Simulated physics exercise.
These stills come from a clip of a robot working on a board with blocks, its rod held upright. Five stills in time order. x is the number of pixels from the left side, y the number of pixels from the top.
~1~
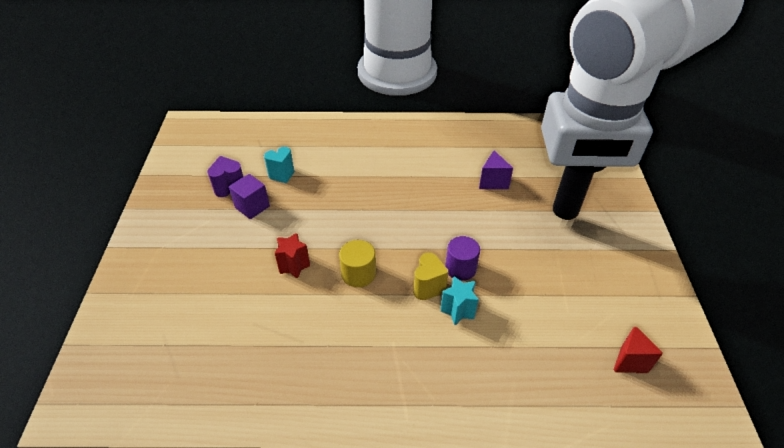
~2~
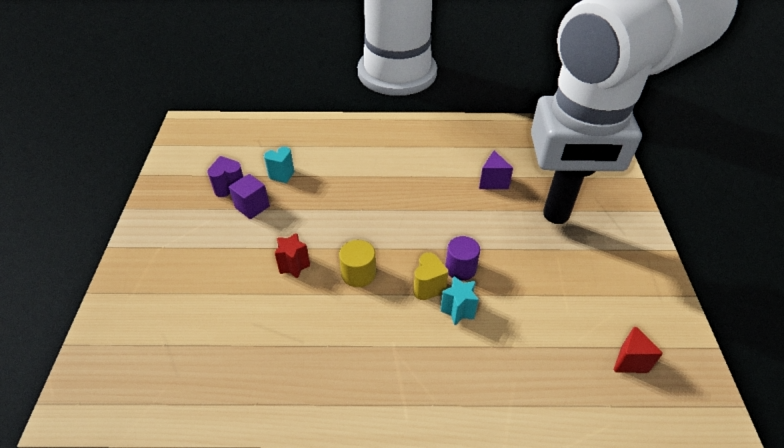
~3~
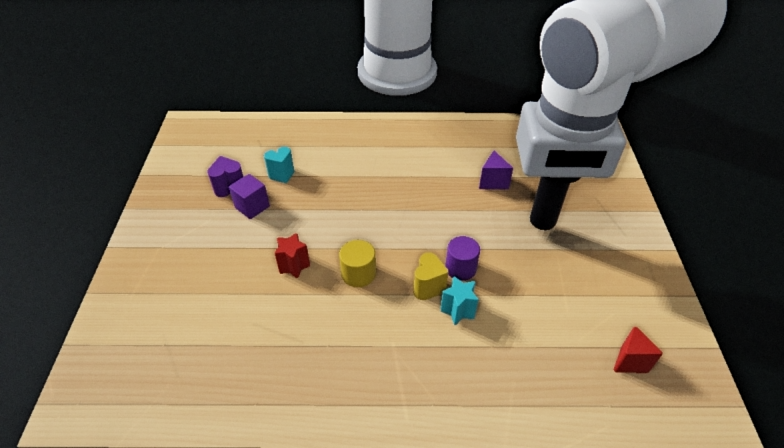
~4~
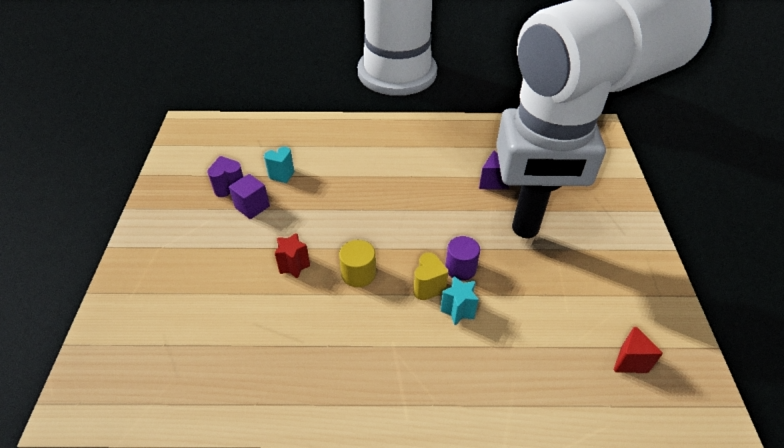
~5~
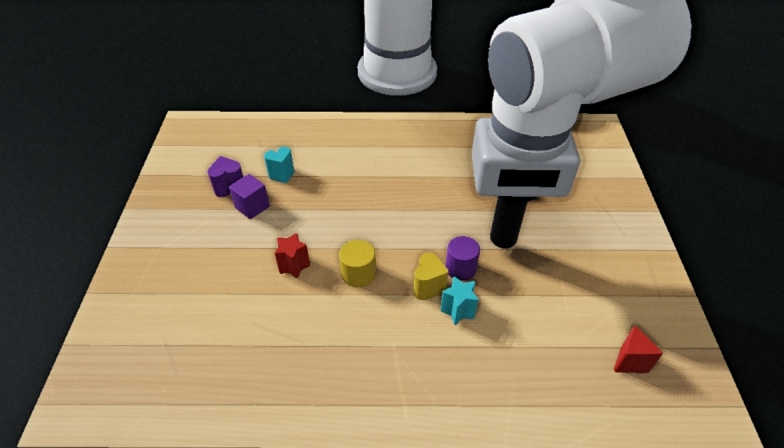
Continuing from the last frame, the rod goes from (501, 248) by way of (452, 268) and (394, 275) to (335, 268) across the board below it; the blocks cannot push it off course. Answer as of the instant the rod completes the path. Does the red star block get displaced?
I'd say yes.
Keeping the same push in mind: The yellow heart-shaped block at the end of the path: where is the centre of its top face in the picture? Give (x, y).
The centre of its top face lies at (383, 305).
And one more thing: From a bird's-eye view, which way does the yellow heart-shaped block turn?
Looking from above, the answer is counterclockwise.
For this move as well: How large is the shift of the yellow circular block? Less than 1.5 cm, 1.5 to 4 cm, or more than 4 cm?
The block winds up beyond 4 cm from where it is now.
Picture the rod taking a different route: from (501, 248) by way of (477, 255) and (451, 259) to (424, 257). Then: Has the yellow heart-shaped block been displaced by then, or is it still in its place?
Displaced, by a centimetre or more.
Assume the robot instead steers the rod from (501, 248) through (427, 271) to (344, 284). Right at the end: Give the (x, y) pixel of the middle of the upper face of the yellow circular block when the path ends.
It should be at about (317, 248).
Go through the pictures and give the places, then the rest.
Lower end of the rod (565, 212), tops of blocks, red star block (290, 245), yellow circular block (357, 253), yellow heart-shaped block (430, 267), purple circular block (464, 247), in the first picture.
Rod (556, 216), blocks as before, in the second picture.
Rod (542, 222), blocks as before, in the third picture.
Rod (525, 230), blocks as before, in the fourth picture.
Rod (503, 240), red star block (290, 245), yellow circular block (357, 253), yellow heart-shaped block (430, 267), purple circular block (464, 247), in the fifth picture.
The first path, step by step. One third of the way, rod (452, 260); yellow heart-shaped block (409, 279), turned 20° anticlockwise; purple circular block (429, 261).
Two thirds of the way, rod (393, 267); yellow heart-shaped block (384, 304), turned 55° anticlockwise; purple circular block (381, 278).
At the end, rod (334, 259); red star block (272, 242), turned 25° anticlockwise; yellow circular block (300, 247); yellow heart-shaped block (383, 305), turned 60° anticlockwise; purple circular block (371, 279).
